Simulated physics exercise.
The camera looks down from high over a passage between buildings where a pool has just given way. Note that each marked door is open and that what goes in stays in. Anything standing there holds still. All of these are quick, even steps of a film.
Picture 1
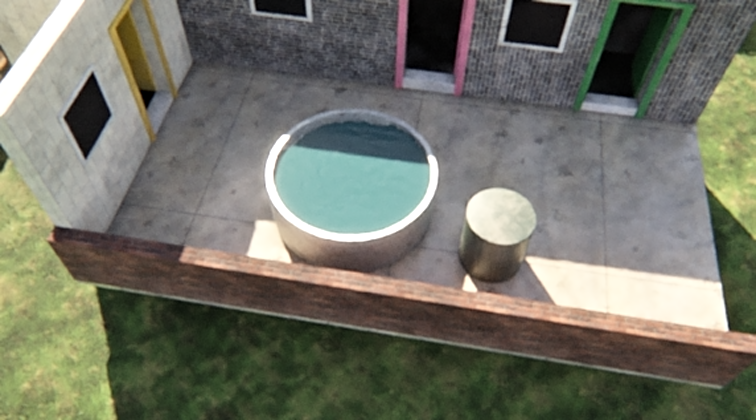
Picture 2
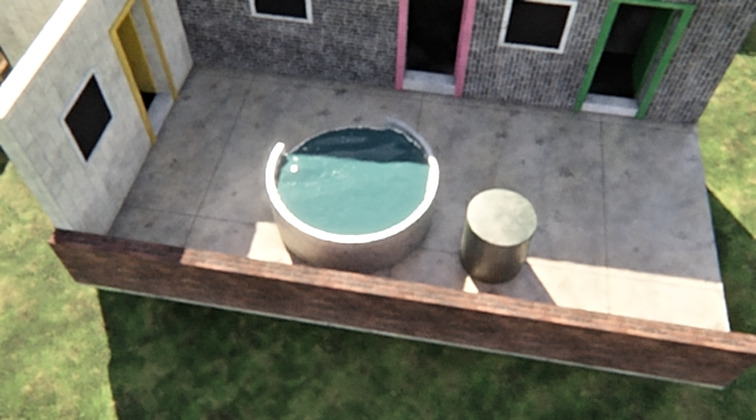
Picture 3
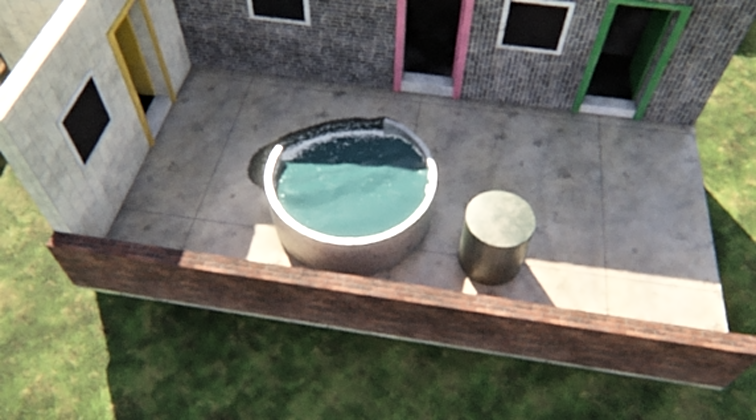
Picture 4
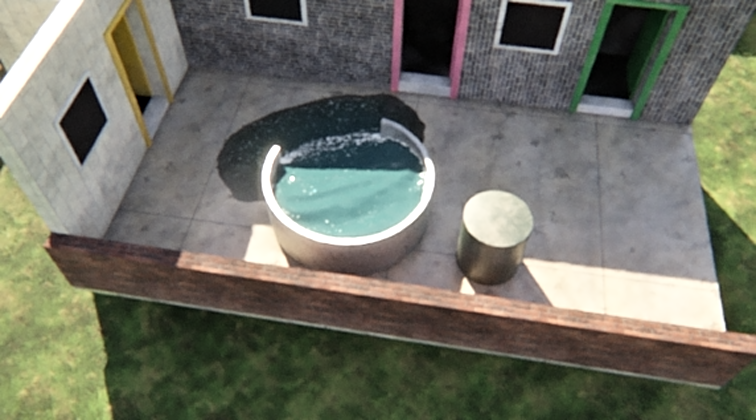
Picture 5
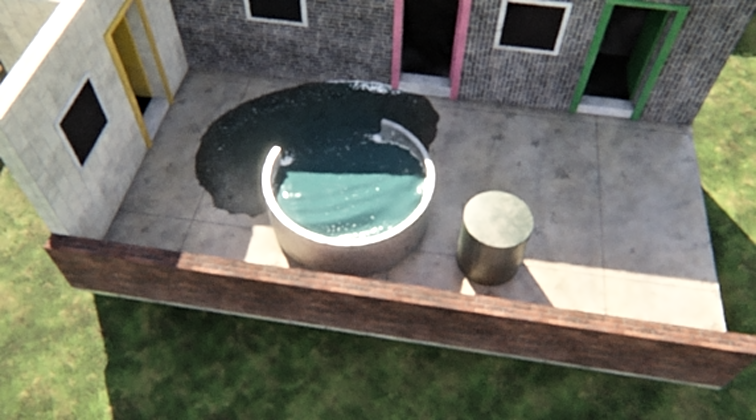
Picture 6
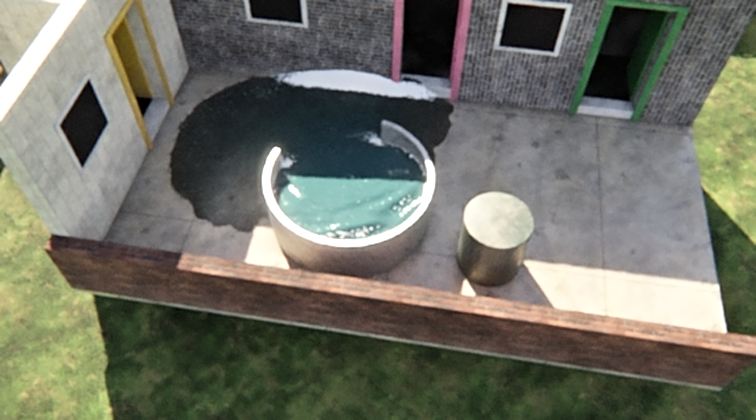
Water pouring through a gap in a round tank's far side, spreading dark across the courtyard paving and foaming along the wall.
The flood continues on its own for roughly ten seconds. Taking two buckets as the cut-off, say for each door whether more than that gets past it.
I expect the pink door to stop at two buckets or less, I expect the green door to stop at two buckets or less, I expect the yellow door to go past two buckets.
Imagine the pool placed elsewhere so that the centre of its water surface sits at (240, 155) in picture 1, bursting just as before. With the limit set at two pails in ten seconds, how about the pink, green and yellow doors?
In short: The pink door takes less, the green door holds, the yellow door lets more in.
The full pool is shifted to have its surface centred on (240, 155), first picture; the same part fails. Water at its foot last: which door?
Bringing up the rear is the door marked green.
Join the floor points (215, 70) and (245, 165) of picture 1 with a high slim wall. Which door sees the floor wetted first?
I'd say the pink door.
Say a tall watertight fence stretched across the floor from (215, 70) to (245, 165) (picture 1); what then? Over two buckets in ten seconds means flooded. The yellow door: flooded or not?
On my reading, the yellow door stays short.
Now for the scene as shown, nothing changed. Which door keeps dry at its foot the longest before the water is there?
The one in green.
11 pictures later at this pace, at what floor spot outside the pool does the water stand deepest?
Deepest point: About (188, 72).
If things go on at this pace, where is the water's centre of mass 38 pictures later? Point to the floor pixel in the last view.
I'd say near (304, 190).
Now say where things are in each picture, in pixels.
The first picture shows the round tank at (352, 173) is whole and still.
In the second picture, the front is at a hidden place, out from the gap on the round tank's far side.
In the third picture, water pours out on the round tank's far side and has run to a hidden place.
In the fourth picture, water pours out on the round tank's far side and has run to (411, 114).
In the fifth picture, the front is at (415, 95), out from the gap on the round tank's far side.
In the sixth picture, the front is at (186, 128), out from the gap on the round tank's far side.
A moment on, water covers 30 % of the floor; the pink door wet at the sill, nothing in, the green door not reached, the yellow door wet at the sill, nothing in.
Next, water covers 40 % of the floor; the pink door under two buckets in, the green door wet at the sill, nothing in, the yellow door under two buckets in.
Then, water covers 75 % of the floor; the pink door under two buckets in, the green door wet at the sill, nothing in, the yellow door over two buckets in.
Later, water covers 100 % of the floor; the pink door under two buckets in, the green door wet at the sill, nothing in, the yellow door far over two buckets in.
In the end, water covers 100 % of the floor; the pink door under two buckets in, the green door wet at the sill, nothing in, the yellow door far over two buckets in.
